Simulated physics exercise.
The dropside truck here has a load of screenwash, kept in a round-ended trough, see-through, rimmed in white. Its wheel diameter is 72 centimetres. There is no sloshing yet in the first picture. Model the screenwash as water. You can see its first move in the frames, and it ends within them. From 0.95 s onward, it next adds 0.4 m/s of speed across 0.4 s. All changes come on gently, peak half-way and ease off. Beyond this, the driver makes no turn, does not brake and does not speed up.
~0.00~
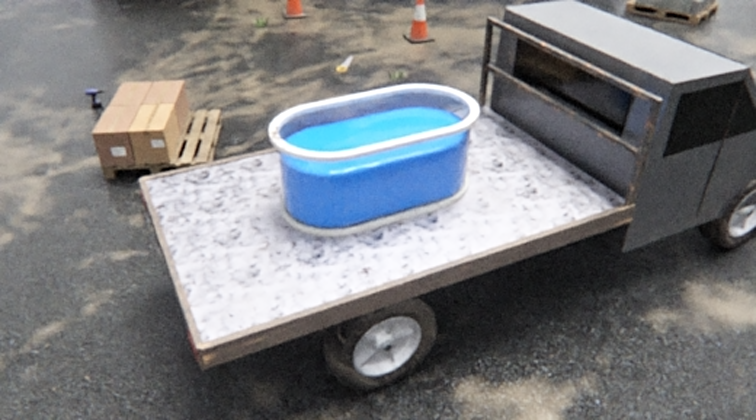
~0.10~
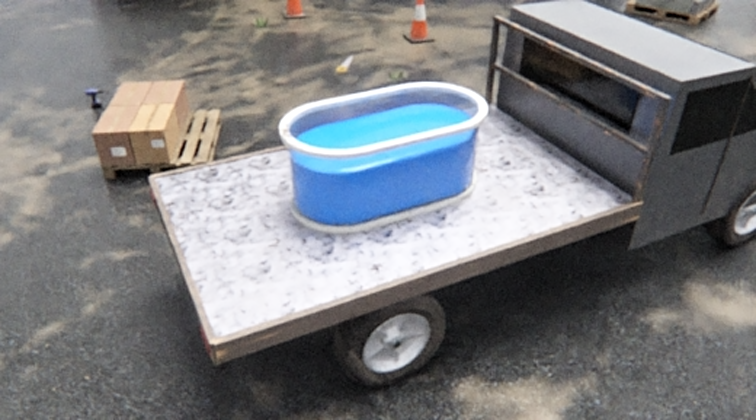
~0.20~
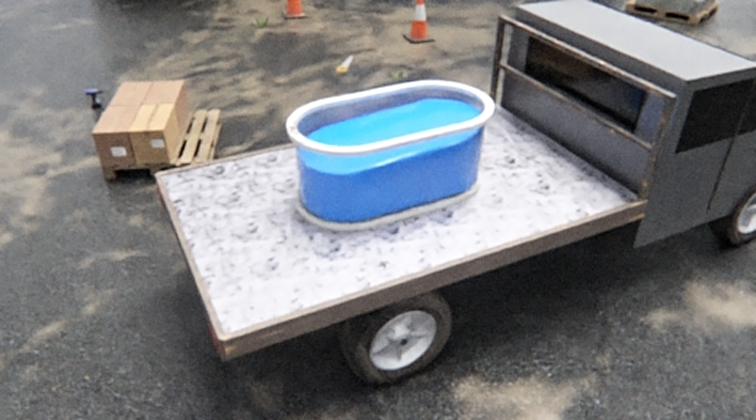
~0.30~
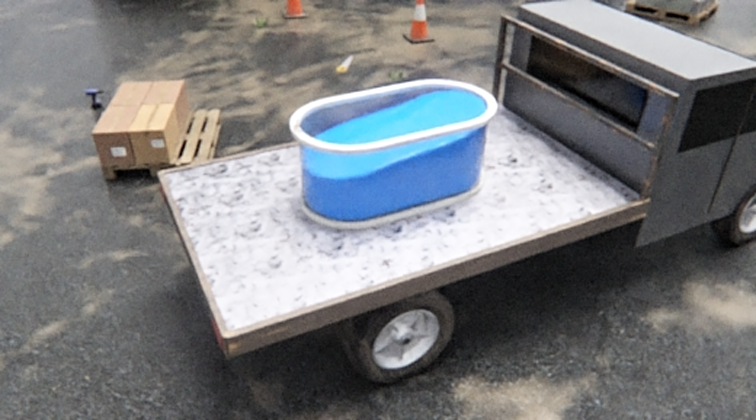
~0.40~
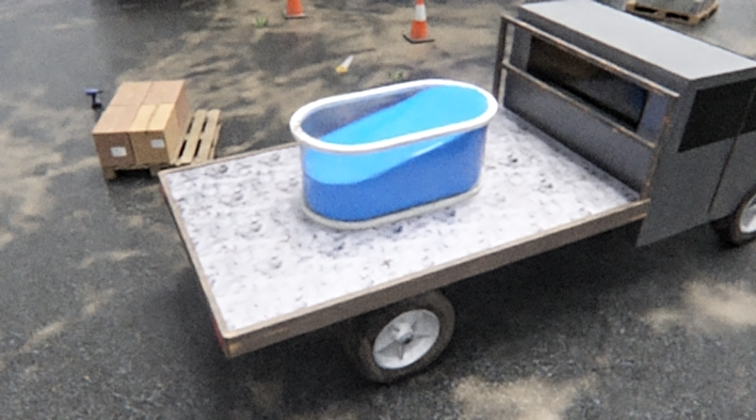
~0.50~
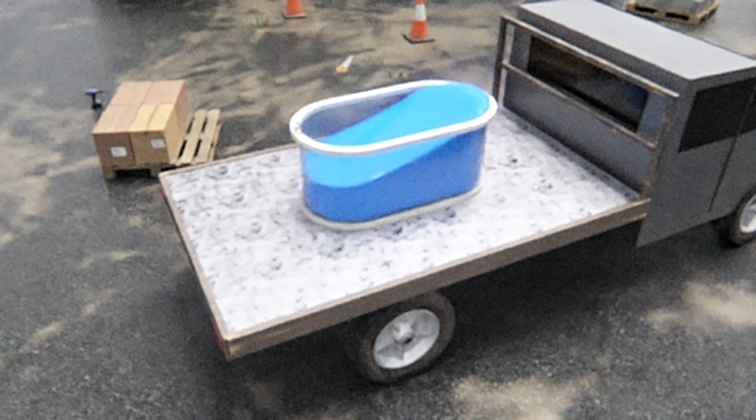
On a wet yard, a truck rolls slightly right and blue liquid in its clear tub rises towards the front.
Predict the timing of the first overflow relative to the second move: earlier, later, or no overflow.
Later.
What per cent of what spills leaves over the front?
About 30 percent.
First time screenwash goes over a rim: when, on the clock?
1.5 s.
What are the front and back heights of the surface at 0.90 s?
Front: 38 cm; back: 40 cm.
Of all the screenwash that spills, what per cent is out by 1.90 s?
Close to 50 in a hundred.
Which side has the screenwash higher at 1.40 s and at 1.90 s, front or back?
First at the rear end, then at the forward end.
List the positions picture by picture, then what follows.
Level at the front (458, 130); level at the back (310, 165); still flat; the front is on the right, levels are read along the near wall; a wheel hub at (391, 352), in the first picture.
Level at the front (466, 127); level at the back (321, 162); still flat, in the second picture.
Level at the front (473, 119); level at the back (328, 167); rising 5° towards the front, in the third picture.
Level at the front (477, 113); level at the back (332, 170); rising 9° towards the front, in the fourth picture.
Level at the front (478, 104); level at the back (332, 177); rising 15° towards the front, in the fifth picture.
Level at the front (478, 102); level at the back (332, 179); rising 16° towards the front; a wheel hub at (410, 344), in the sixth picture.
By 0.90 s front 38 cm, middle 41 cm, back 40 cm above the floor; no loss so far.
By 1.40 s front 22 cm, middle 40 cm, back 60 cm above the floor; no loss so far.
By 1.90 s front 61 cm, middle 35 cm, back 31 cm above the floor; the loss stands at 2 per cent, over the back.
By 4.34 s the loss stands at 3 per cent, over the back and the front; the first of it left at about 1.50 s, and the second move began at 0.95 s.
